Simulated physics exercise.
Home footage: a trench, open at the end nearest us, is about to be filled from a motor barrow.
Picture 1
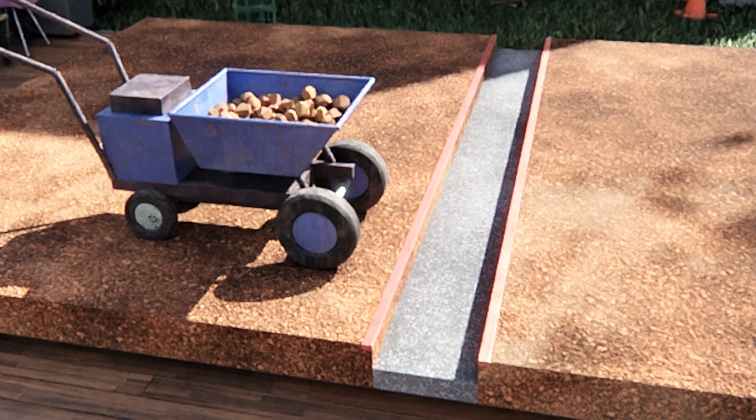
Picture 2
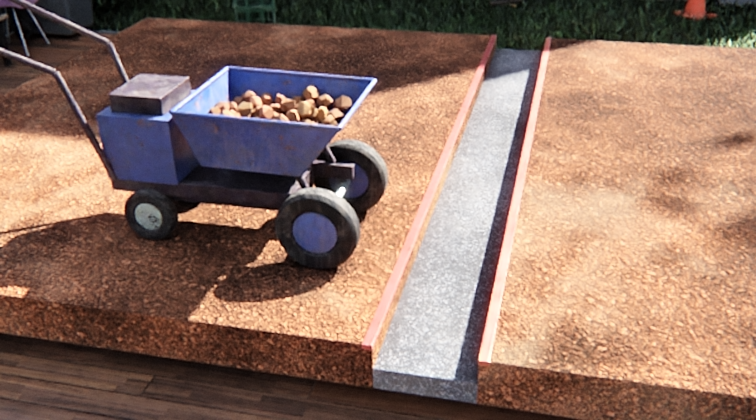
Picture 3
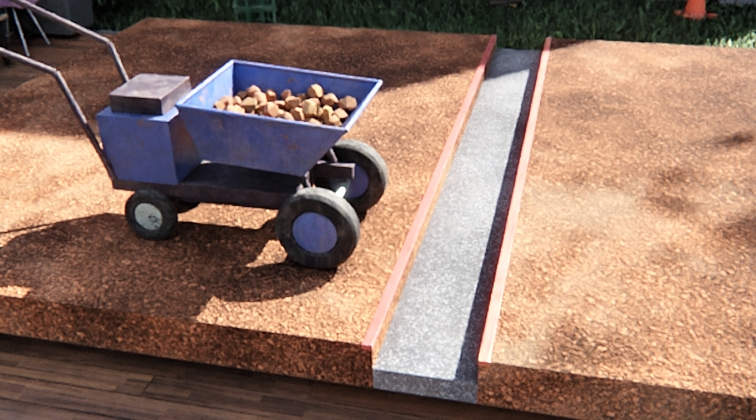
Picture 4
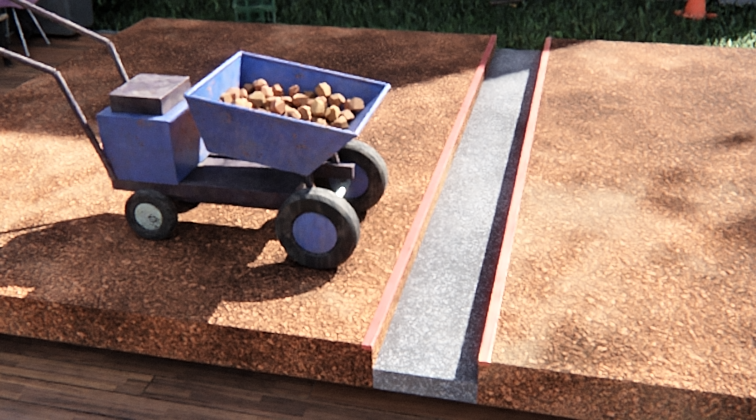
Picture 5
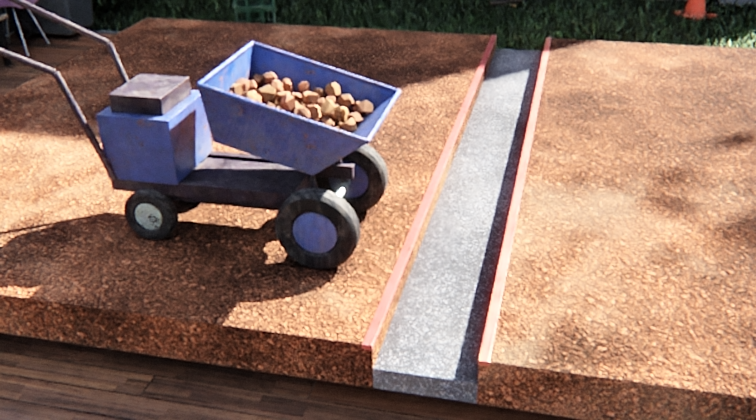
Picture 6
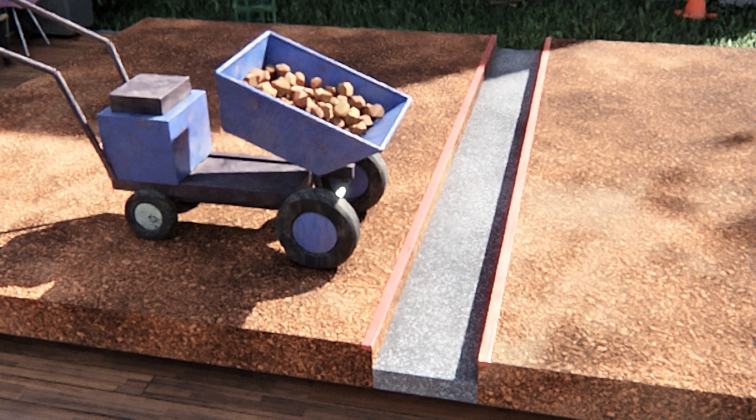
A blue skip of brown lumps tilts steadily rightward on a barrow beside a trench.
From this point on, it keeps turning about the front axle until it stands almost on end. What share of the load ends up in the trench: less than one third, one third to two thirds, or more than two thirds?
By the look of it, the trench catches a larger share, above two-thirds.
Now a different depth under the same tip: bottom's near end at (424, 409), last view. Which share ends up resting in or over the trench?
It would be close to 90 percent.
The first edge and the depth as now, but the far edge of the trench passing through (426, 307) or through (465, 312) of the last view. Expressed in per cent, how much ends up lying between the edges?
You'd get 0 in a hundred the first time and 50 in a hundred the second.
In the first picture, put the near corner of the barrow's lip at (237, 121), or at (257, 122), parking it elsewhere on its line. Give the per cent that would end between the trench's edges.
Estimates: 50 %, 70 %.
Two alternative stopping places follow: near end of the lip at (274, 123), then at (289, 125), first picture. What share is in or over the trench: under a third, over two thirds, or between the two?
At the first place the answer is more than two thirds, and at the second it is more than two thirds.
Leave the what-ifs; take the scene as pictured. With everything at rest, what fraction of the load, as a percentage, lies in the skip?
Close to 0 per cent, give or take.
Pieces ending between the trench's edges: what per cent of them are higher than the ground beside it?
Estimate: Near 5 per cent.
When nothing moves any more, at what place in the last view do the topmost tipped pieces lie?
Summit in the final view: Around (534, 241).
Just after the last frame, skip tipped steeply; every one in the skip.
A moment on, skip tipped right over; roughly two thirds in the skip; roughly a third in or heaped over the trench; just a few falling.
Further on, skip tipped right over; the larger part in or heaped over the trench; roughly a quarter beyond it.
When it is over, skip tipped right over; the larger part in or heaped over the trench; roughly a quarter beyond it.
